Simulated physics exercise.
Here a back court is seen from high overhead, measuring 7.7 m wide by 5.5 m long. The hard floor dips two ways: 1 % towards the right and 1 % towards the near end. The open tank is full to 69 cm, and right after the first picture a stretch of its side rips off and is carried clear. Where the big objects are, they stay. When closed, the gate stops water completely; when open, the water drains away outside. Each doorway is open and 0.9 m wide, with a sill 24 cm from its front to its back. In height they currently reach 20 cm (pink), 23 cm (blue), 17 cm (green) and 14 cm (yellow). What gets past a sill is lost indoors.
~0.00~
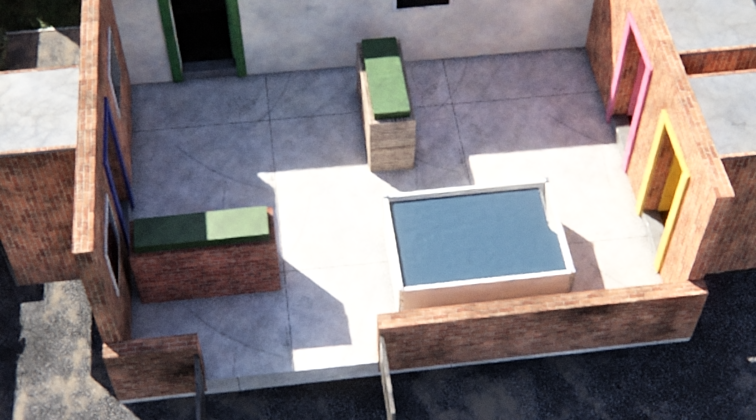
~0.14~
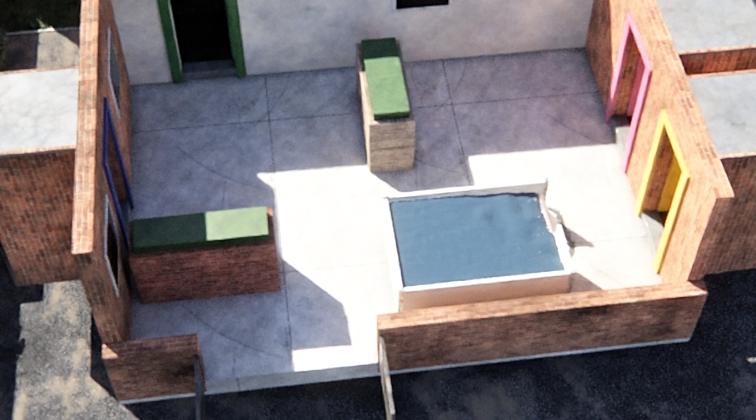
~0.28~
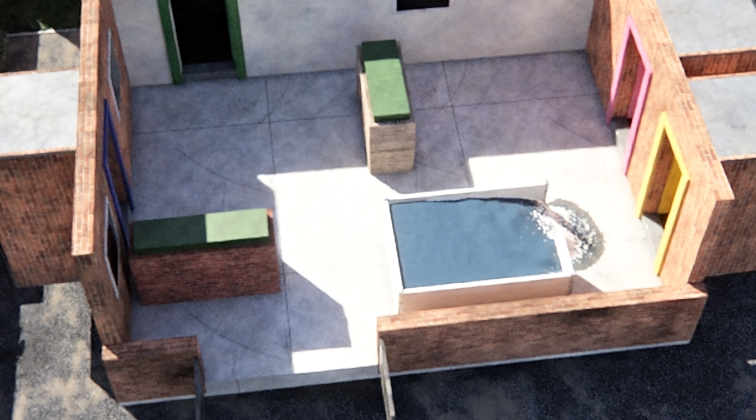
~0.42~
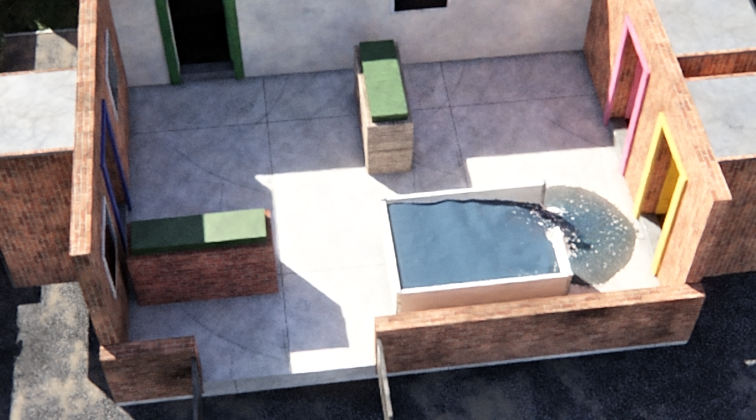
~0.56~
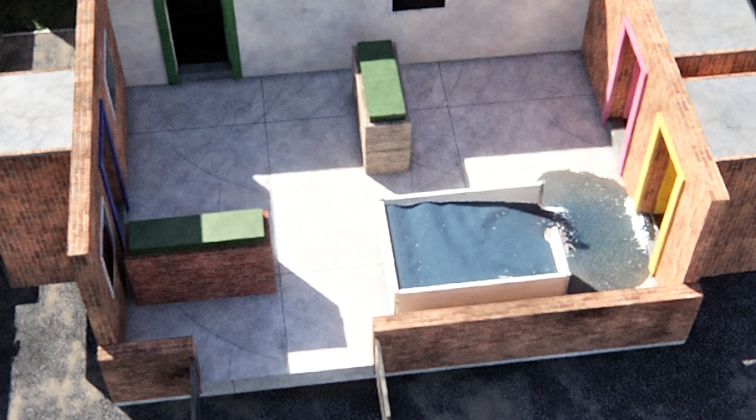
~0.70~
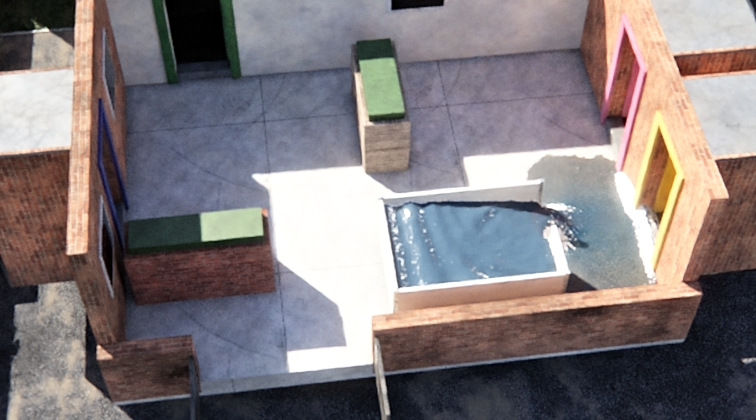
Brick-walled courtyard from above, water bursting through the right side of an open tank and spreading across the floor to the yellow doorway.
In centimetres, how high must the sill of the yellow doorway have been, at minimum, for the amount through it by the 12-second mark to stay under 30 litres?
It must have been at least 33 cm high.
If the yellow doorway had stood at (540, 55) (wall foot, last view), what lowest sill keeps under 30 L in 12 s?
Close to 18 cm at the least.
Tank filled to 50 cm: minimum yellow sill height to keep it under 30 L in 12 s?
23 cm.
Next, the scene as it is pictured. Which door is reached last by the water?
That would be the blue door.
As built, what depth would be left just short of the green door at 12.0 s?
Some 1.5 cm.
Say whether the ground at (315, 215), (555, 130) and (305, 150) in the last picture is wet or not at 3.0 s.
In turn: Dry, flooded, dry.
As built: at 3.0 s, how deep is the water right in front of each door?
In cm - pink: 14, blue: 0, green: 0, yellow: 26.
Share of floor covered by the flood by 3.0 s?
Close to 25 per cent of it is wet.
After 1.4 s water covers 15 % of the floor, deepest (38 cm) near (624, 209); 23 cm at the yellow door, 85 litres in over its 14 cm sill.
After 3.0 s water covers 25 % of the floor, deepest (28 cm) near (627, 219); 26 cm at the yellow door, 285 litres in over its 14 cm sill.
After 12.0 s water covers 90 % of the floor, deepest (14 cm) near (660, 318); 11 cm at the yellow door, 421 litres in over its 14 cm sill.
At the yellow door as built, the water arrived by 0.6 s and peaked near 33 cm at 2.0 s.
Run again over the same 12 s with other heights there, 49 litres in over 30.5 cm, 16 litres over 35.5 cm. The limit of 30 litres is kept from about 33 cm up.
